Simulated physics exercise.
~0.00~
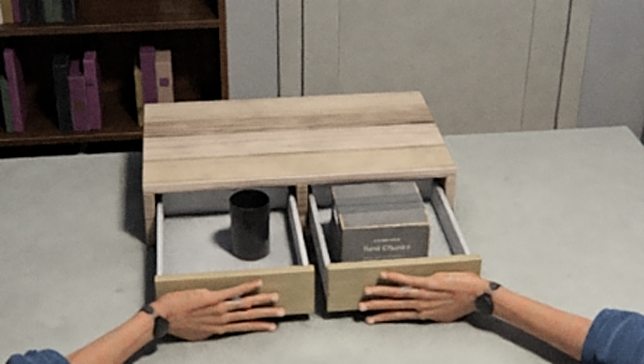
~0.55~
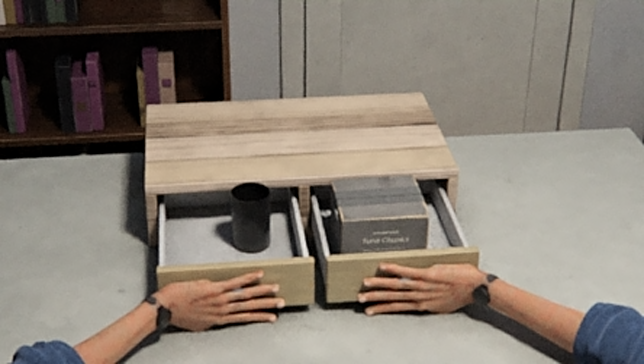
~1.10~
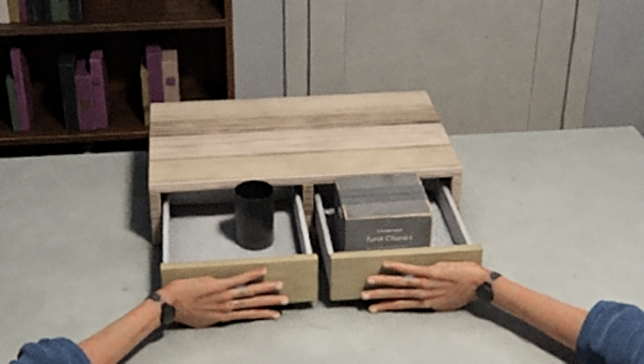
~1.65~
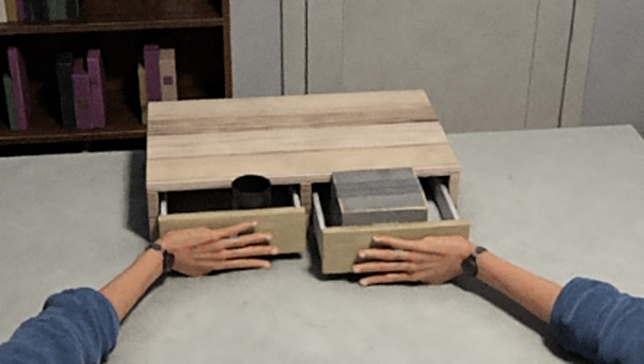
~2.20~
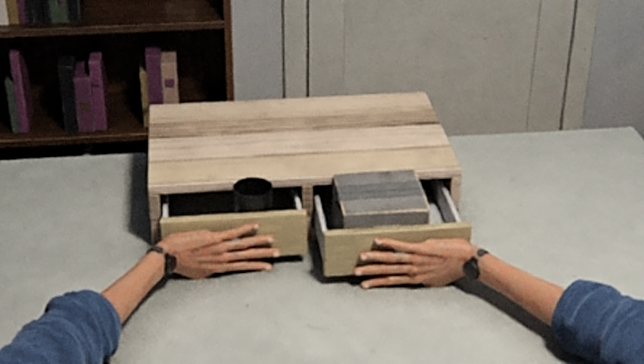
Two open drawers of a low wooden cabinet, the left holding an upright black beaker and the right a grey box, are pushed inward together by a person's hands, then stop partway and remain stuck open with the hands still against their fronts.
